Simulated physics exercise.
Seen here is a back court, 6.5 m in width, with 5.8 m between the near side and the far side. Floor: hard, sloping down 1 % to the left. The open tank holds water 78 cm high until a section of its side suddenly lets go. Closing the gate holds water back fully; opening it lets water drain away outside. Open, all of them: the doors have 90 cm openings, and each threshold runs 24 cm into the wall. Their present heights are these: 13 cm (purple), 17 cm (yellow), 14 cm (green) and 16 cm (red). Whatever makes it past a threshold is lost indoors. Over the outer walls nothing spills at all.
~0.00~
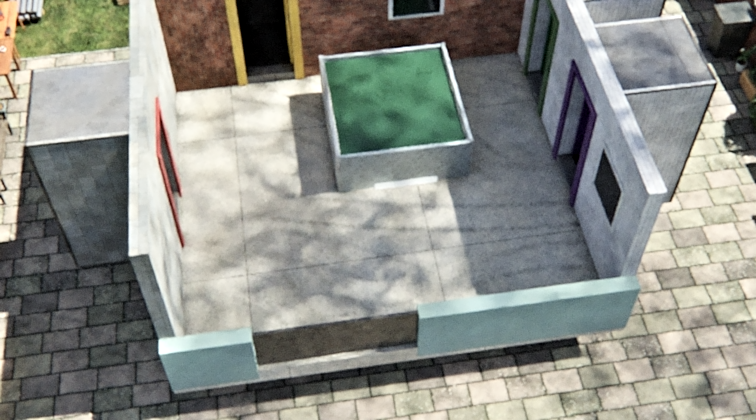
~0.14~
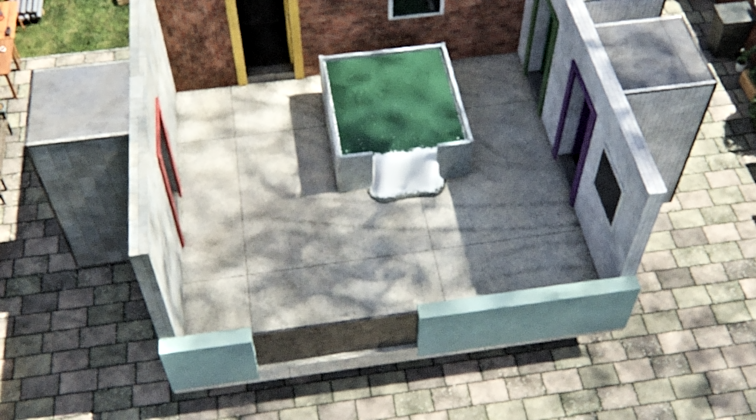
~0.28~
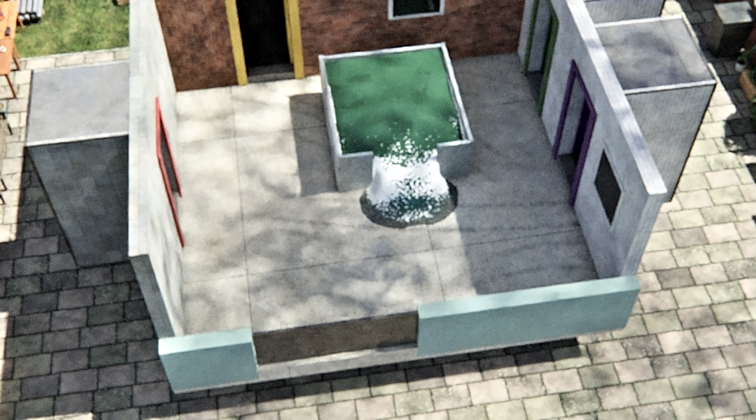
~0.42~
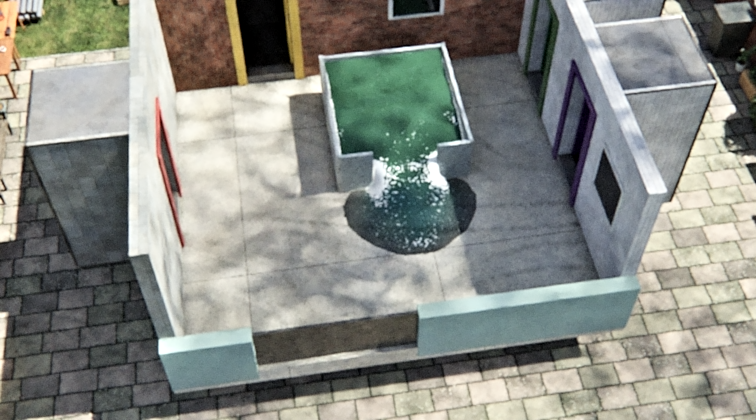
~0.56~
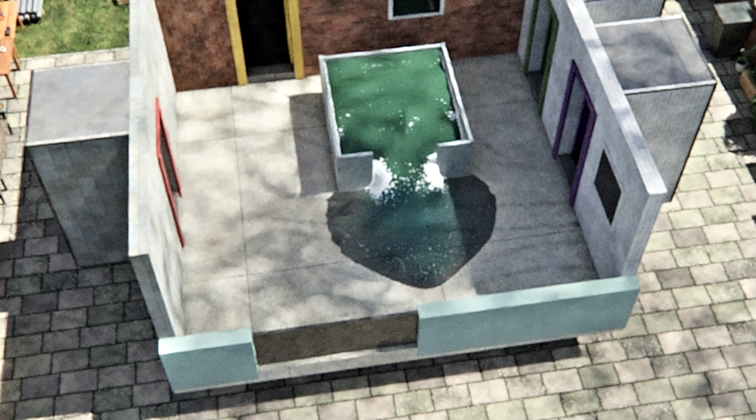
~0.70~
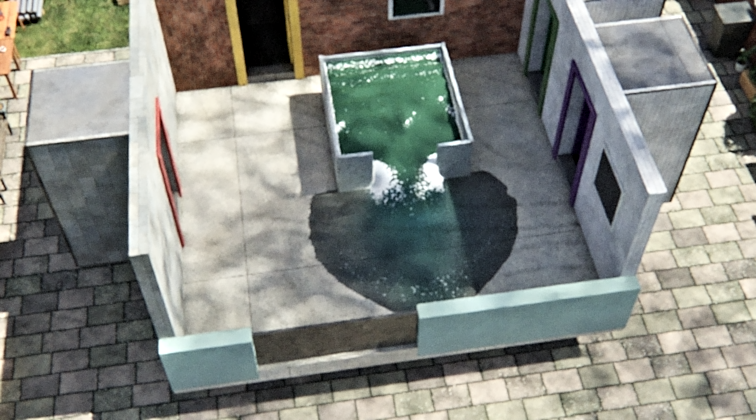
Green water bursts through a gap in the front wall of a square open tank in a paved back court, seen from high above by a still camera. A red-framed door stands on the left, yellow at the back, green and purple on the right, with a low pale blue wall in front. White foam drops out first, then a dark, rounded sheet spreads forward and sideways across the grey floor while the tank's surface ripples.
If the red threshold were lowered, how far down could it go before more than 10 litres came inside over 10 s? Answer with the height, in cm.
Down to about 7 cm.
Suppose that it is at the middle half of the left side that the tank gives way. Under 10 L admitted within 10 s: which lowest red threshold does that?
A height of around 28 cm.
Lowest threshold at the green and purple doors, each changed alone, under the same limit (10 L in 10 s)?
Some 10.5 cm for green, some 5.5 cm for purple.
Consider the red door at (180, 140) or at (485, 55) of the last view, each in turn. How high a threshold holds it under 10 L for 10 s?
Around 14.0 and 14.5 cm respectively.
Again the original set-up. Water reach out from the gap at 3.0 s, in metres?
I make it some 4.8 m.
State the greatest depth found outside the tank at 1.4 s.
48 cm.
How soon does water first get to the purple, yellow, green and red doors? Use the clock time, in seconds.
Purple = 2.2 s, yellow = 5.0 s, green = 4.0 s, red = 3.0 s.
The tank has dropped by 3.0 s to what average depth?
The average depth is some 39 cm.
After 1.4 s water covers 35 % of the floor, deepest (48 cm) near (405, 186); it has not reached the red door.
After 3.0 s water covers 45 % of the floor, deepest (38 cm) near (187, 366); 2 cm at the red door, 0 litres in over its 16 cm threshold.
After 10.0 s water covers 100 % of the floor, deepest (20 cm) near (180, 166); 8 cm at the red door, 0 litres in over its 16 cm threshold.
At the red door as built, the water arrived by 3.0 s and peaked near 10 cm at 7.0 s.
Run again over the same 10 s with other heights there, 23 litres in over 5.5 cm, 6 litres over 7.5 cm. The limit of 10 litres is kept from about 7 cm up.
